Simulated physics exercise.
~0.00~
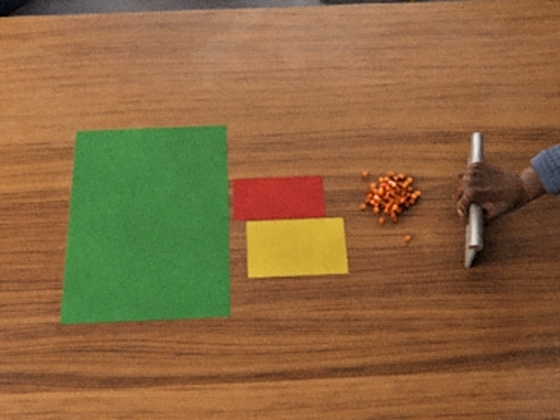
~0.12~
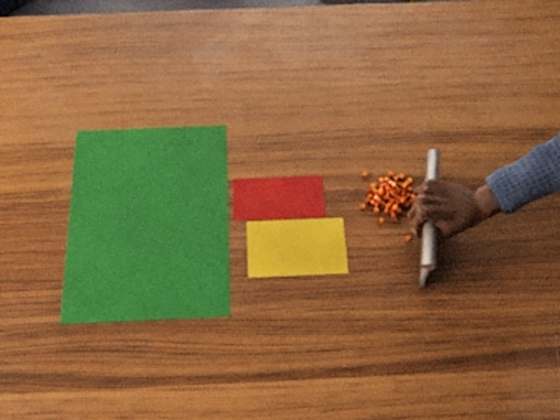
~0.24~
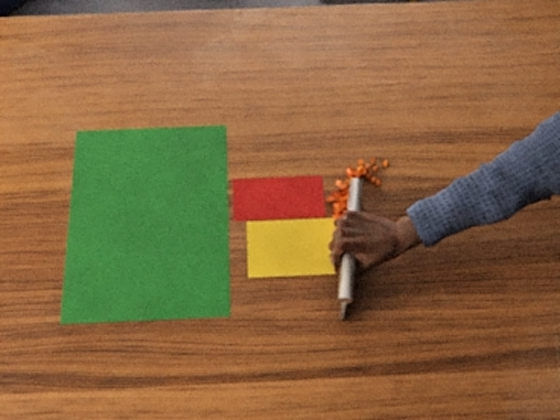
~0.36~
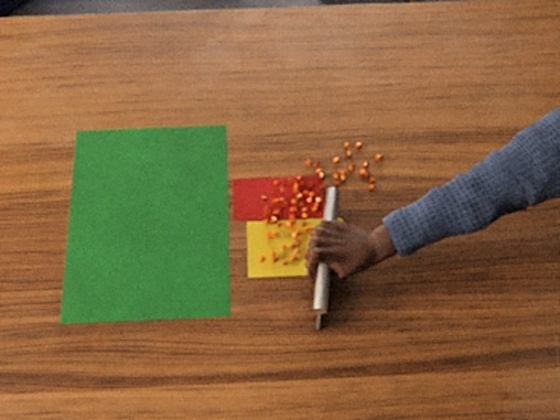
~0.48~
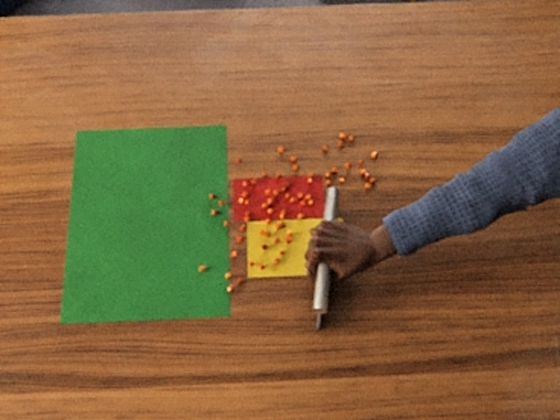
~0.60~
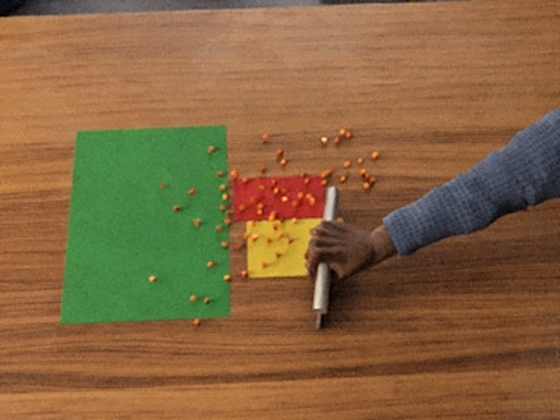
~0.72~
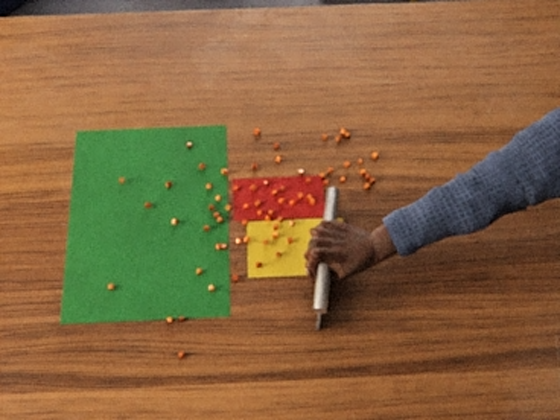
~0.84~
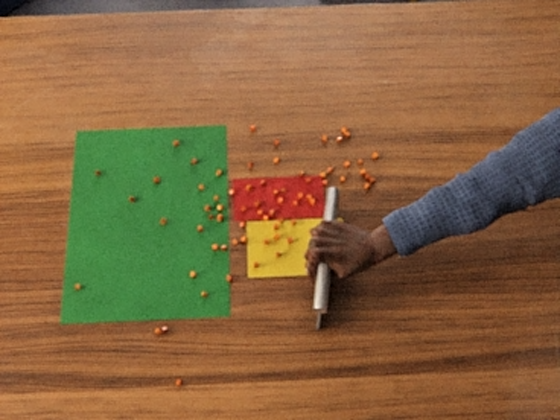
A hand slides a metal scraper left across a wooden table into a pile of small orange carrot cubes, then stops at the edge of the red and yellow mats while the cubes scatter onward, ending spread over those mats, the green mat and the bare wood.
